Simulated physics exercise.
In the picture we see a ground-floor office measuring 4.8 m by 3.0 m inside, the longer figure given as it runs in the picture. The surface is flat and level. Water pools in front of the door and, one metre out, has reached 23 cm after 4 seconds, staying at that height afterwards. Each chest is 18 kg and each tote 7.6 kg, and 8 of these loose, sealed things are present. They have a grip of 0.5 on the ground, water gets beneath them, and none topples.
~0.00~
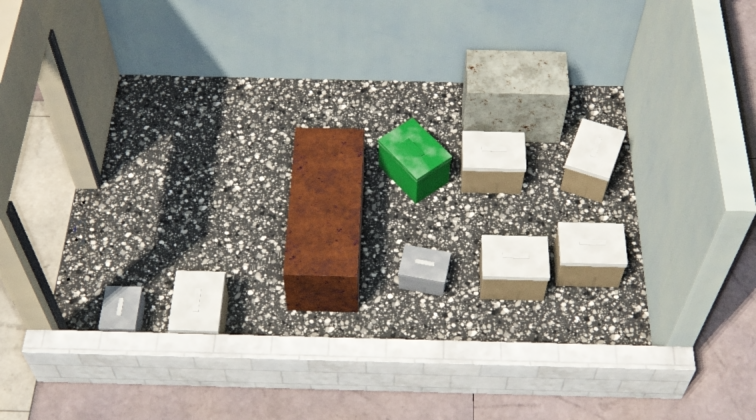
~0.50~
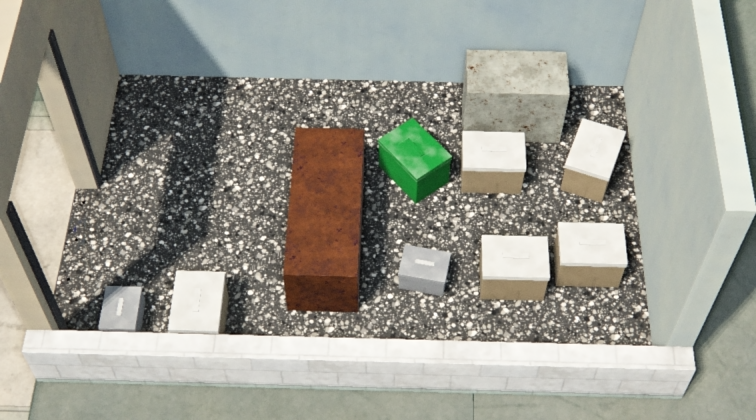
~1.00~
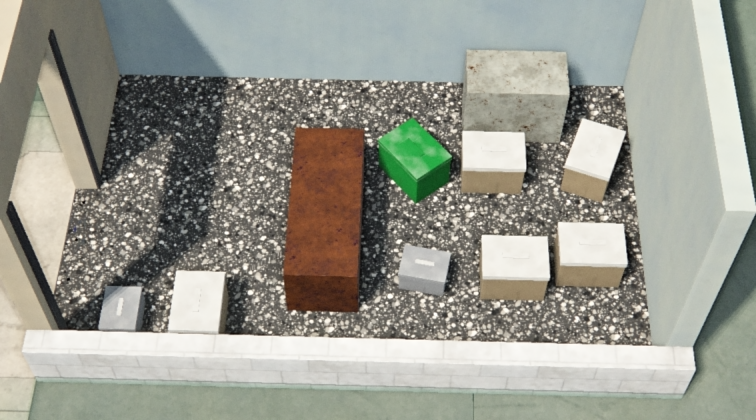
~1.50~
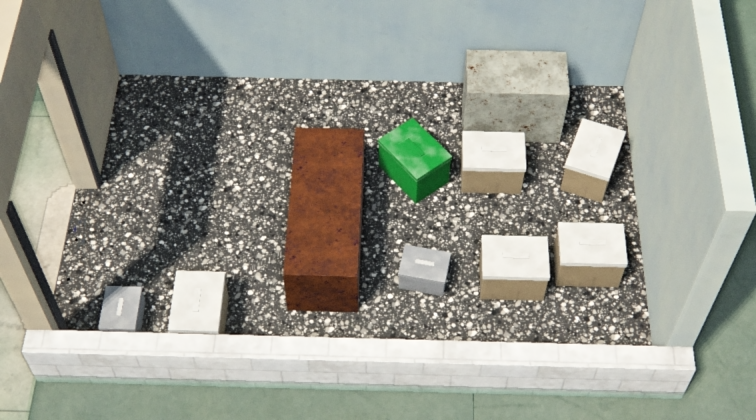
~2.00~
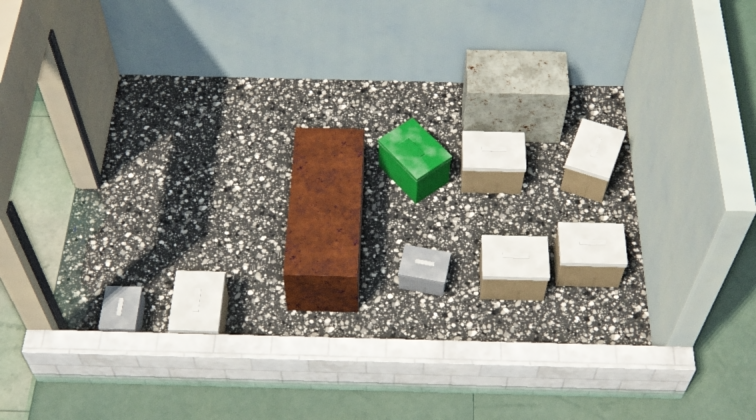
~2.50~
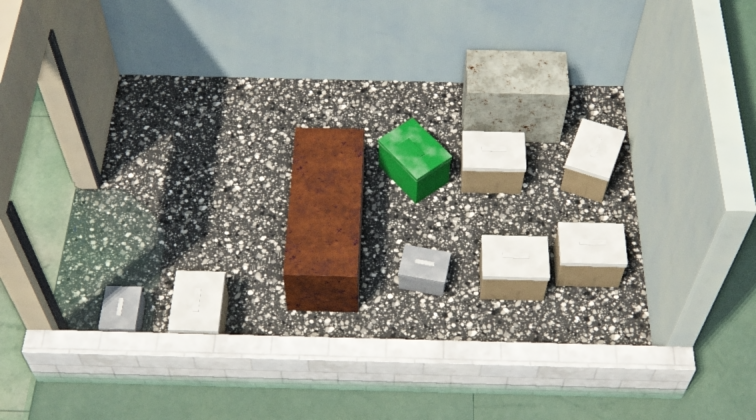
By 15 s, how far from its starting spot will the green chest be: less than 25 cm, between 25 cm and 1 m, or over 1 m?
The green chest ends up between 25 cm and 1 m away.
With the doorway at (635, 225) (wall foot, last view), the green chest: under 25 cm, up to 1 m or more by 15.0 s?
Result for the green chest - displaced a long way.
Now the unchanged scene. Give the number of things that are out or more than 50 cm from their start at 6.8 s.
Count: 0.
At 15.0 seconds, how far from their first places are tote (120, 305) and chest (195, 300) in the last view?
Respectively 60 and 50 cm.
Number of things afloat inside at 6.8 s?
2 at that moment.
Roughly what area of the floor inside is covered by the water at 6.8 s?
About 10.0 m2.
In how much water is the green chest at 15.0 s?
The depth there is around 15 cm.
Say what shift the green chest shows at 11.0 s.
Displacement by then near 50 cm.
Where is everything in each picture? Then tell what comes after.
The green chest at (415, 148), on the bottom; water covers 0.0 m2; 0 of 8 have shifted, in the first frame.
The green chest at (415, 148) rests on the ground; 0.0 m2 under water; 0 of 8 have shifted, in the second frame.
The green chest at (415, 148), on the bottom; water covers 0.0 m2; 0 of 8 have shifted, in the third frame.
The green chest at (415, 148) rests on the ground; 0.0 m2 under water; 0 of 8 have shifted, in the fourth frame.
The green chest at (415, 148) rests on the ground; water covers 0.0 m2; 0 of 8 have shifted, in the fifth frame.
The green chest at (415, 148) rests on the ground; 0.7 m2 under water; 0 of 8 have shifted, in the sixth frame.
After 3.5 s the green chest is near (415, 148), 0.0 m from its start, aground; 0 afloat.
After 6.8 s the green chest is near (415, 148), 0.0 m from its start, aground; 2 afloat.
After 11.0 s the green chest is near (387, 184), 0.5 m from its start, afloat; 7 afloat.
After 15.0 s the green chest is near (406, 97), 0.5 m from its start, afloat; 8 afloat.
